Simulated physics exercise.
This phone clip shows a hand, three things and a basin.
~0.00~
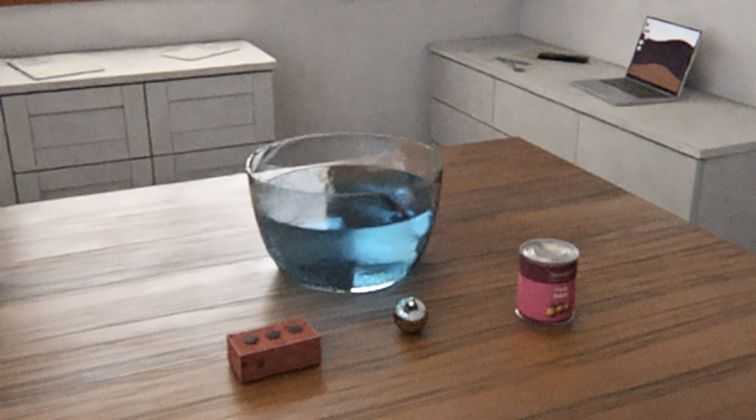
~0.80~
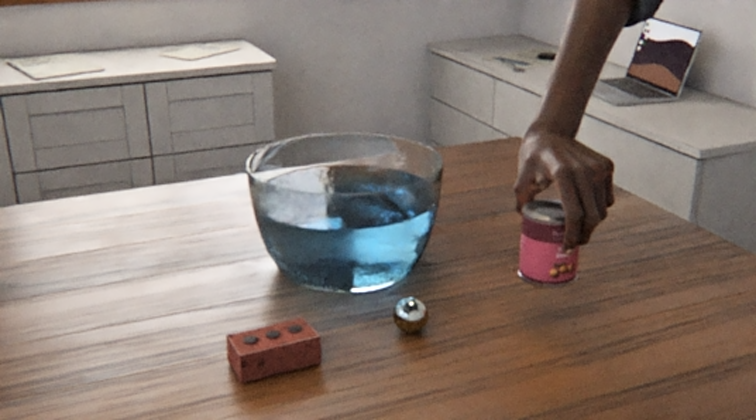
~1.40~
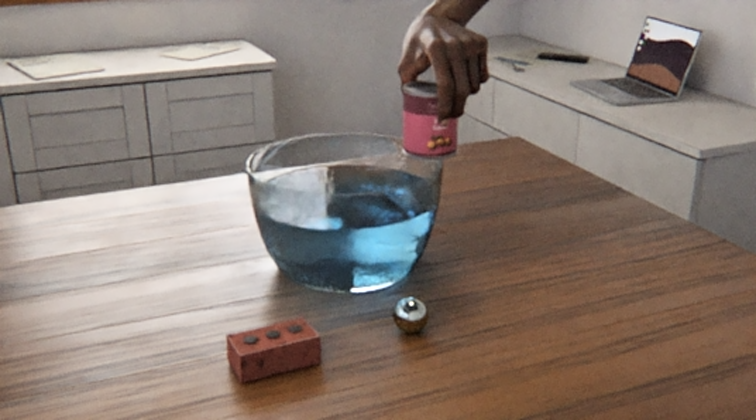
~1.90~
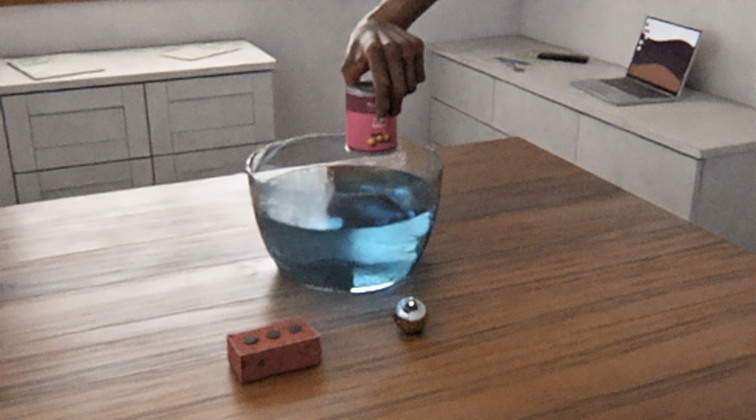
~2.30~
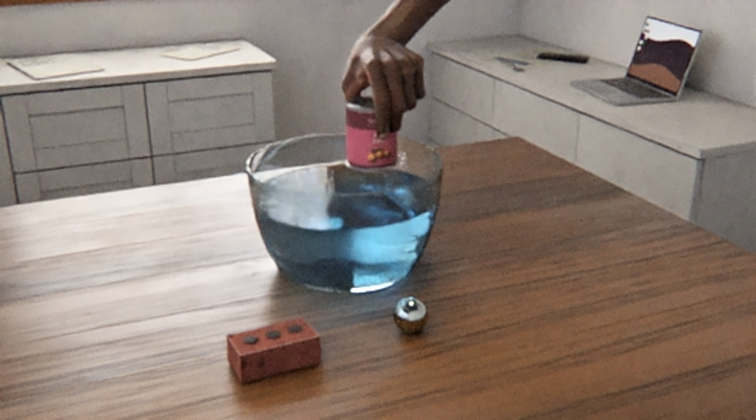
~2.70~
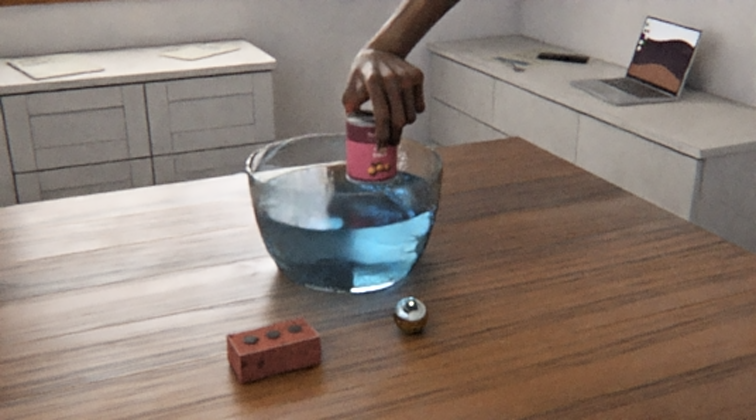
A hand picking up a pink tin from a wooden table, carrying it left over a glass basin and lowering it towards blue water.
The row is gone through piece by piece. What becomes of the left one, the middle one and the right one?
Well, left won't stay up; middle won't stay up; right won't stay up.
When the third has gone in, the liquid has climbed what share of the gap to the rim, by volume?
I'd put it near 22 in a hundred.
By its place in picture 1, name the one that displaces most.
The right-hand item.
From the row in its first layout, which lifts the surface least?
The central item.
After 4.0 s, the tin of food goes to the bottom.
After 8.0 s, the steel ball goes to the bottom.
After 12.0 s, the piece of brick goes to the bottom; afloat, none of them.
